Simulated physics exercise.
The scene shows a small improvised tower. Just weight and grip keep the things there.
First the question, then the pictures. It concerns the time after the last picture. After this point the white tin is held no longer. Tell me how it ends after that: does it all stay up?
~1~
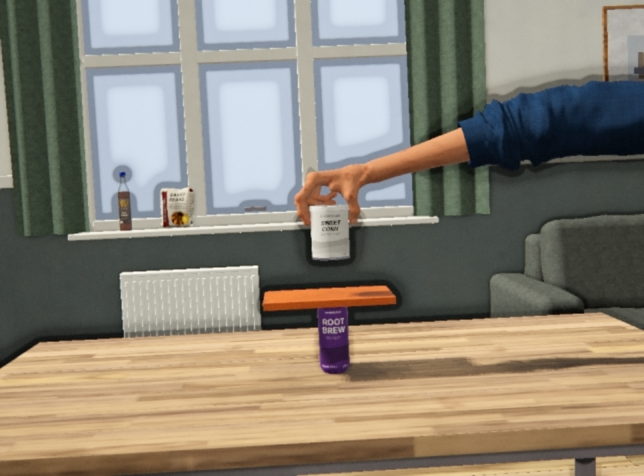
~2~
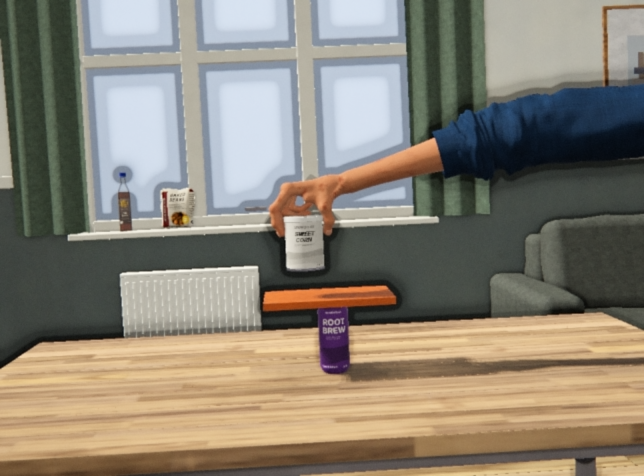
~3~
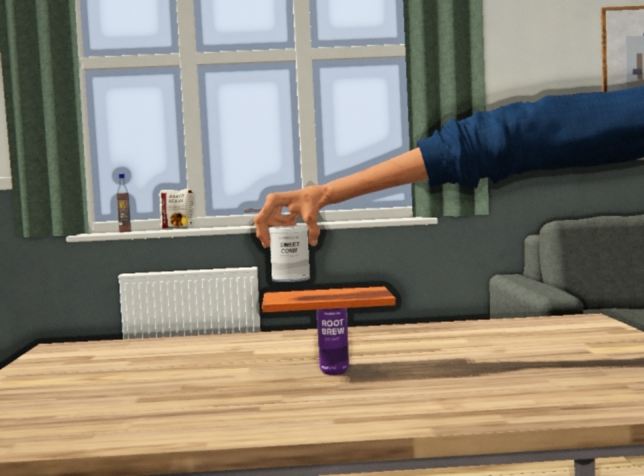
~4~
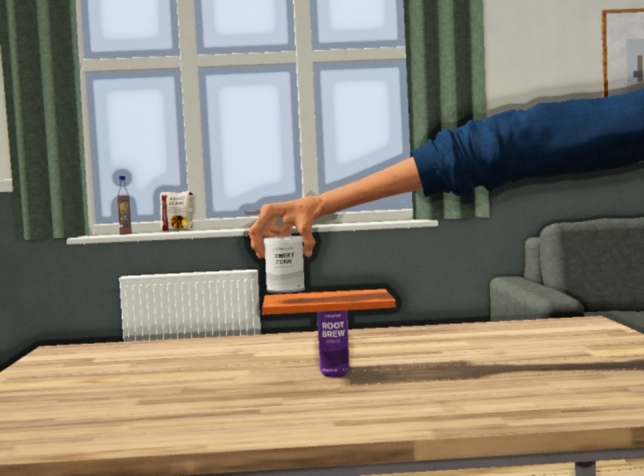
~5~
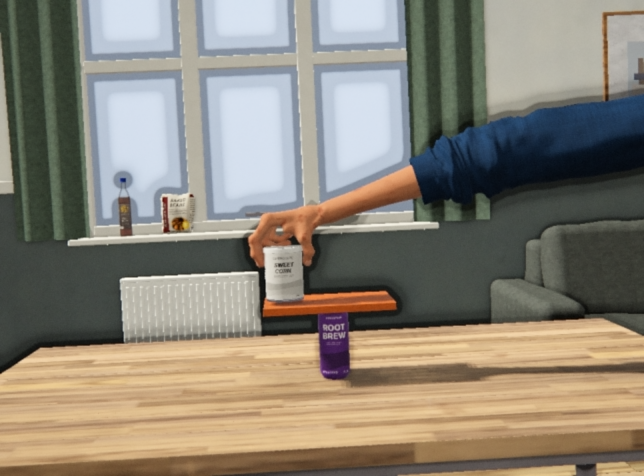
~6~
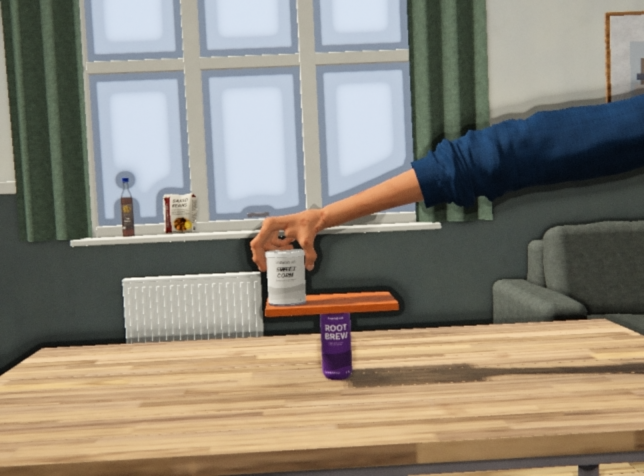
In the end it goes wrong, really.
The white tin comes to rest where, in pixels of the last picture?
It ends near (218, 371).
Then, 0.40 s later than the last frame, white tin now fallen; orange board tilted by 46°.
Then, 0.50 s later than the last frame, orange board tilted by 66°.
Then, 0.80 s later than the last frame, orange board now fallen.
When it is over, fallen, orange board and white tin; purple can as before. End places, in pixels of the last picture, white tin near (218, 371). The stack comes apart.
